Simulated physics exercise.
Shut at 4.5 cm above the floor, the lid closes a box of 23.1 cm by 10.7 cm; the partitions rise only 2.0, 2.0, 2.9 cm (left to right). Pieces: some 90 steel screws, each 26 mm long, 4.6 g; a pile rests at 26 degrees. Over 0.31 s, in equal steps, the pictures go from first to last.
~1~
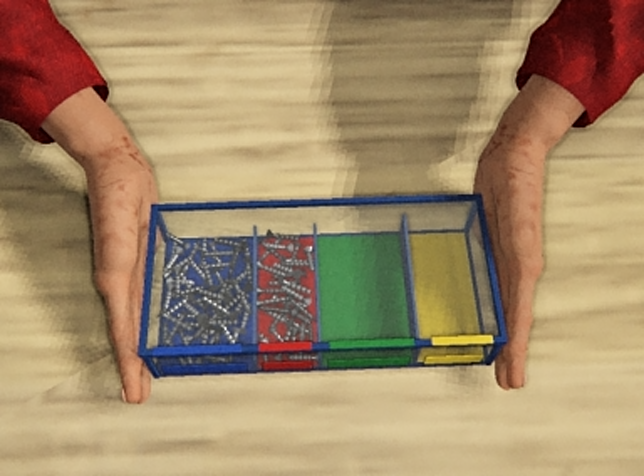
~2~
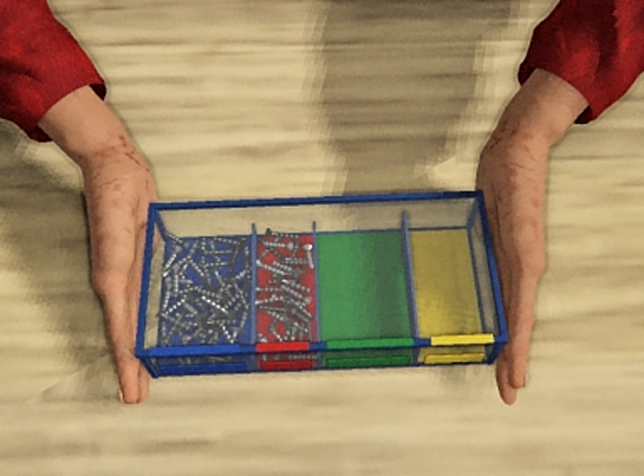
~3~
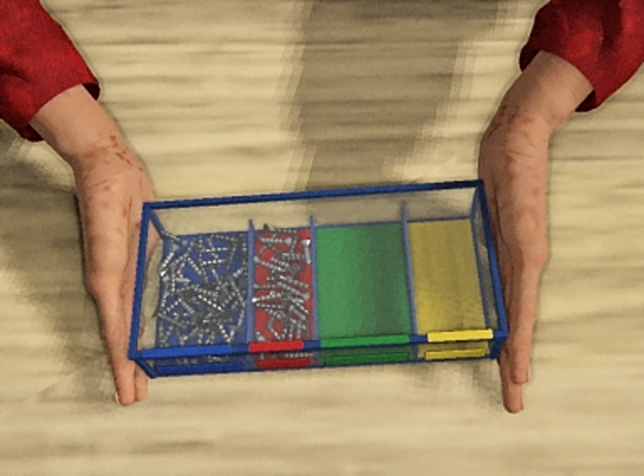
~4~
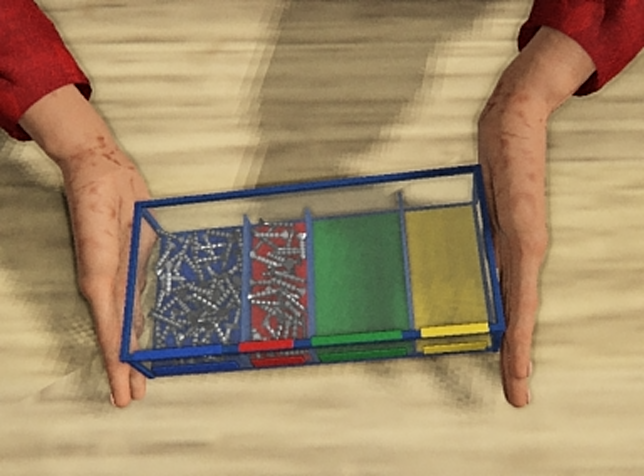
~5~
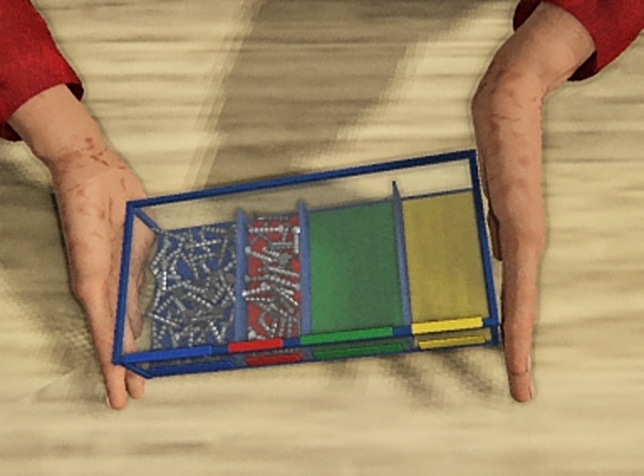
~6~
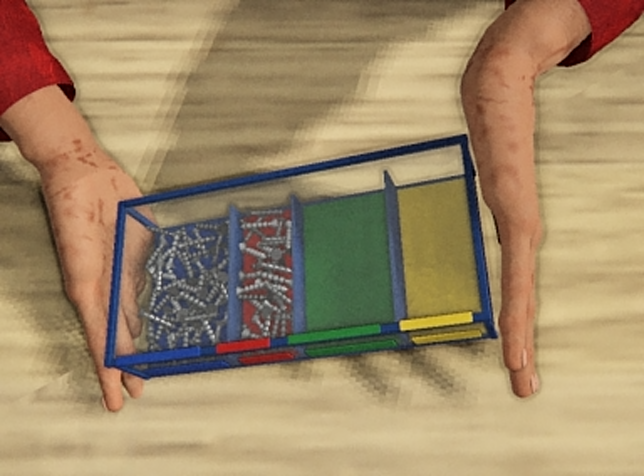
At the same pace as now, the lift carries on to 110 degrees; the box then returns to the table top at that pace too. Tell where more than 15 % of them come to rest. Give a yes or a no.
In the end red compartment: It'll probably finish at or short of fifteen percent of the pieces; blue compartment: It'll probably finish past fifteen percent of the pieces; green compartment: It'll probably finish at or short of fifteen percent of the pieces; yellow compartment: It'll probably finish at or short of fifteen percent of the pieces.
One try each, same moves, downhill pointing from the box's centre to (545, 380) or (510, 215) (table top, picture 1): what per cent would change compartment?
Estimate: Some 100 % and some 100 % respectively.
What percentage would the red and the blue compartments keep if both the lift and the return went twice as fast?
I'd expect red at 0 percent and blue at 100 percent.
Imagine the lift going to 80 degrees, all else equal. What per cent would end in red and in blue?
You'd see red with 30 % and blue with 70 %.
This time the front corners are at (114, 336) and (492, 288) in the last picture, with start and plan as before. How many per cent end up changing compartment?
About 35 per cent.
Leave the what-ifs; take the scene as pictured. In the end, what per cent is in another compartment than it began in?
Around 35 in a hundred.
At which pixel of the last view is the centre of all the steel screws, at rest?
Approximately (185, 321) in the last picture.
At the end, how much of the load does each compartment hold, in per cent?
Red 0, blue 100, green 0, yellow 0.
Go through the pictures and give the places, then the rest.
The first frame shows box tilt 0 degrees, front corners at (145, 351) and (500, 338); red 35 %, blue 65 %.
The second frame shows box tilt 1 degrees, front corners at (142, 351) and (501, 337).
The third frame shows box tilt 5 degrees, front corners at (136, 353) and (500, 332), lowest corner left front.
The fourth frame shows box tilt 10 degrees, front corners at (127, 355) and (498, 325), lowest corner left front.
The fifth frame shows box tilt 15 degrees, front corners at (120, 358) and (492, 319), lowest corner left front.
The sixth frame shows box tilt 20 degrees, front corners at (112, 360) and (483, 314), lowest corner left front; red 35 %, blue 65 %.
Then, 1.20 s after the last picture, tilt 110 degrees; blue 100 %.
Then, 2.00 s after the last picture, tilt 49 degrees; blue 100 %.
Then, 2.81 s after the last picture, tilt 0 degrees; blue 100 %.
In the end, red 0 %, blue 100 %, green 0 %, yellow 0 %.
